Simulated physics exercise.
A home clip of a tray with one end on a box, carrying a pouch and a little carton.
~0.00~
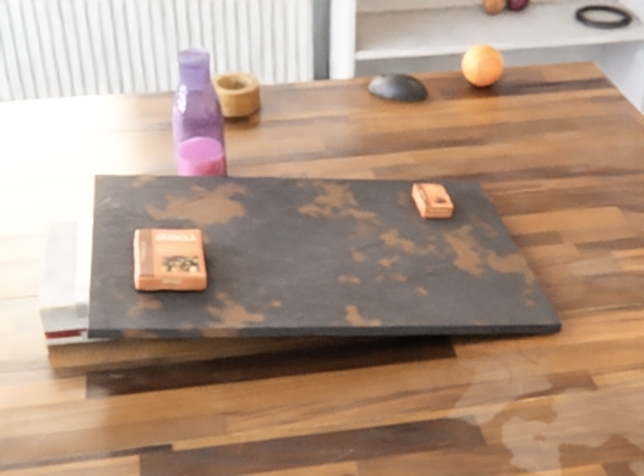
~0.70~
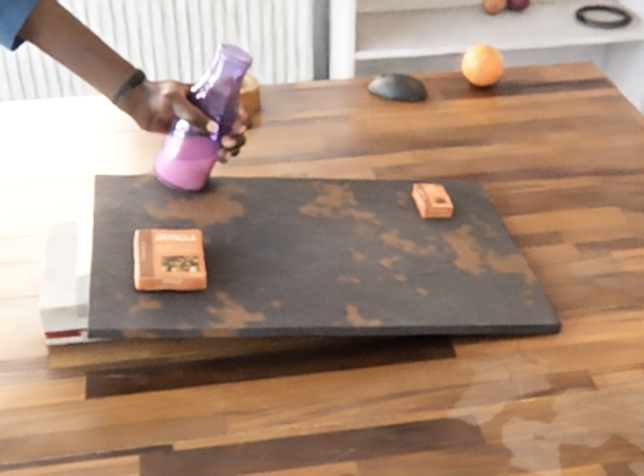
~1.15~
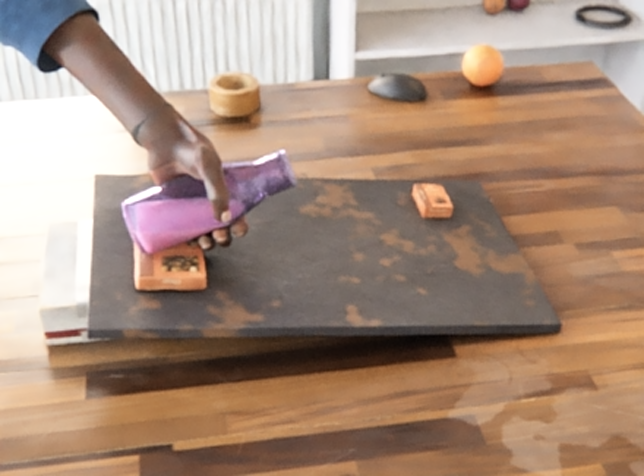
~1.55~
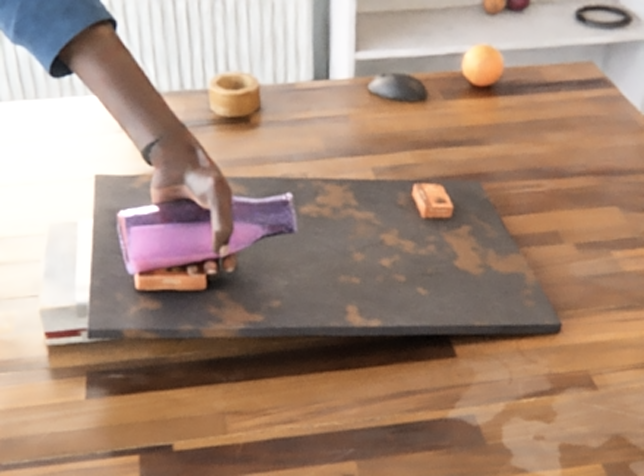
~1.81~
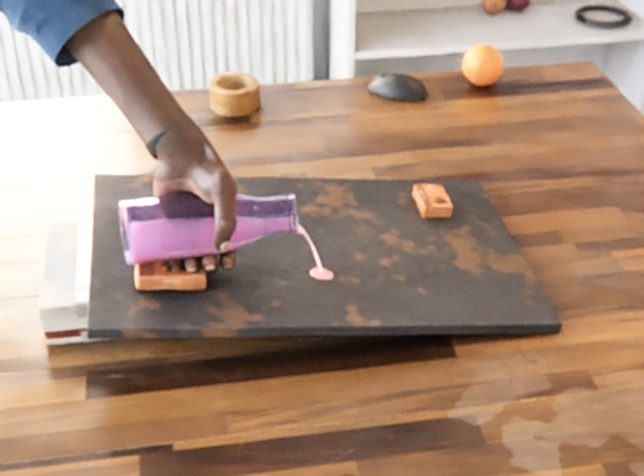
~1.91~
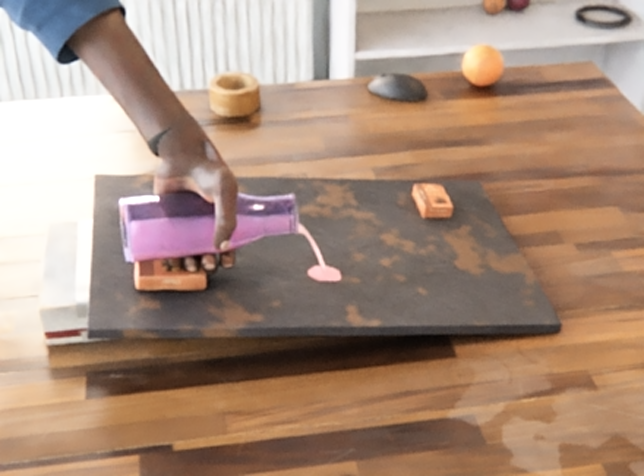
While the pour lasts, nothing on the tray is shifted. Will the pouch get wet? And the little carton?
On the left the pouch - no, it stays dry; on the right the little carton - no, it stays dry.
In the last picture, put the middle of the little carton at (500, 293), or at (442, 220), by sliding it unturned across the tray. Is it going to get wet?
It gets caught by the spill in the first try and stays out of reach in the second.
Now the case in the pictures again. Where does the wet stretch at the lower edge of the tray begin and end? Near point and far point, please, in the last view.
The near limit is (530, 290) and the far limit is (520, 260).
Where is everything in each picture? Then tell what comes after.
In the first frame, the tray slopes down to the right; milk bottle (198, 116) about a quarter full; pouch (170, 259); little carton (432, 200).
In the second frame, milk bottle (208, 115) tipped 25° with all of its load; pouch (170, 259).
In the third frame, milk bottle (216, 197) tipped 70° with all of its load; little carton (432, 200).
In the fourth frame, the tray slopes down to the right; milk bottle (213, 227) tipped 85° with all of its load; pouch (170, 259).
In the fifth frame, the first of it lands; milk bottle (214, 223) tipped 90° with all of its load; little carton (432, 200).
In the sixth frame, the first of it lands; milk bottle (214, 222) tipped 90° with nearly all of its load; pouch (170, 259); little carton (432, 200).
After 2.6 s, it runs down to the right; the pouch is untouched; the little carton is untouched.
After 4.7 s, it runs down to the right and off the end; the pouch is untouched; the little carton is untouched.
After 8.8 s, it runs down to the right and off the end; the pouch is untouched; the little carton is untouched.
